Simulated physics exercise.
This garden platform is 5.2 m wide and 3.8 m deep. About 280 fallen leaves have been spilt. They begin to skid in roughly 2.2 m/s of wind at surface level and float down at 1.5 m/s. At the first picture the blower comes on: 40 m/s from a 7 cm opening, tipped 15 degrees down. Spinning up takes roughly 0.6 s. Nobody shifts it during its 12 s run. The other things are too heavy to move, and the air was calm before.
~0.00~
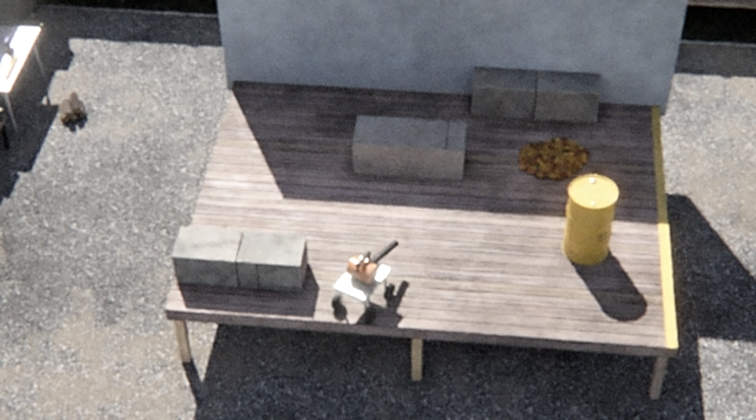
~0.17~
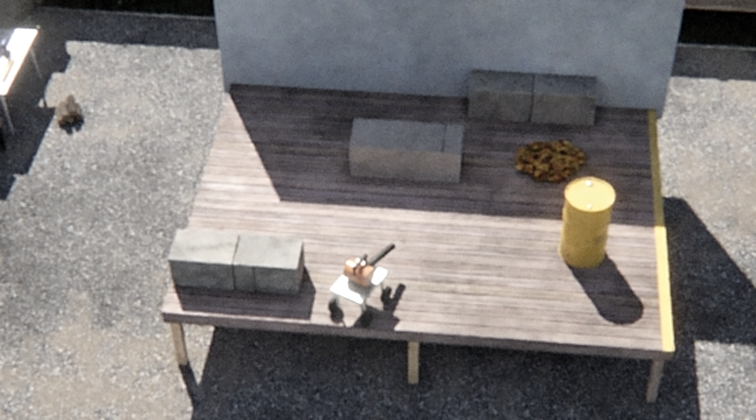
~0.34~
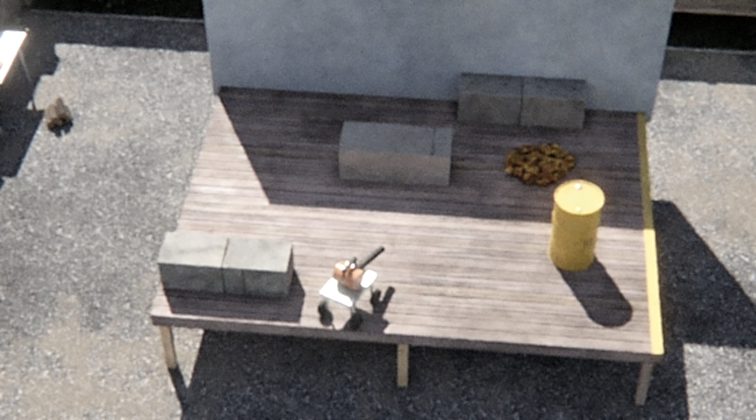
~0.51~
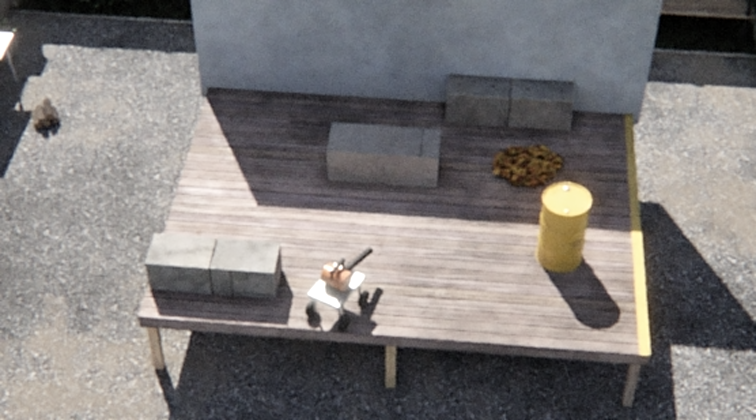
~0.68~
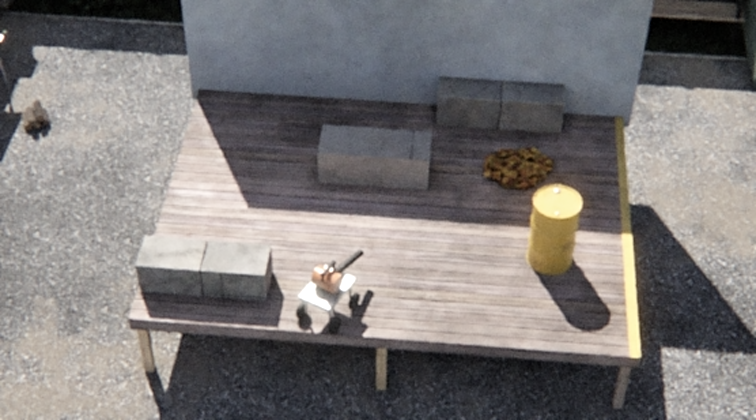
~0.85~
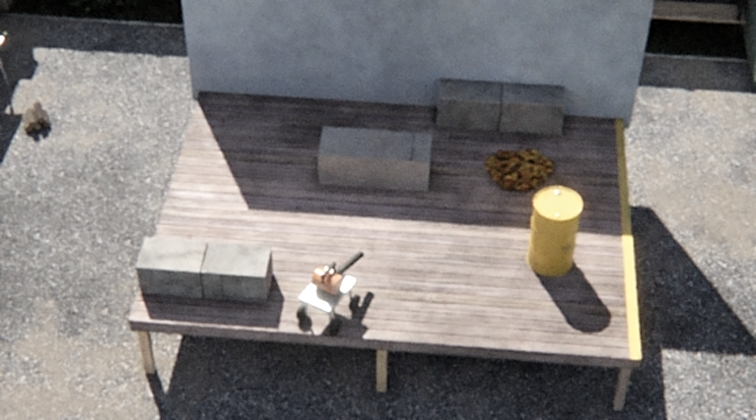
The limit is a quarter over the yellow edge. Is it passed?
As for a quarter going over the yellow edge: Yes.
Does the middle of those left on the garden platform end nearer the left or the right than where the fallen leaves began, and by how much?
Towards the right, some 0.8 m.
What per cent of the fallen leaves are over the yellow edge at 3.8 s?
Near 40 %.
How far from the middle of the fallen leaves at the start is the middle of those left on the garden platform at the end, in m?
About 1.0 m.
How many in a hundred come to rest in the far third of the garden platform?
Near 40 %.
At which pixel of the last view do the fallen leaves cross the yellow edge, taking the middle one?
Around (625, 136).
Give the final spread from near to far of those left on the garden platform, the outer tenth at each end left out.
Roughly 0.8 m.
After 2.4 s, 27 % are over the yellow edge; the middle of those still in play is near (556, 155); 9 % have settled or left.
After 3.8 s, 41 % are over the yellow edge; the middle of those still in play is near (575, 154); 41 % have settled or left.
After 6.6 s, 56 % are over the yellow edge; the middle of those still in play is near (586, 154); 65 % have settled or left.
After 12.0 s, at the end, 64 % are over the yellow edge; the middle of those still in play is near (592, 147).
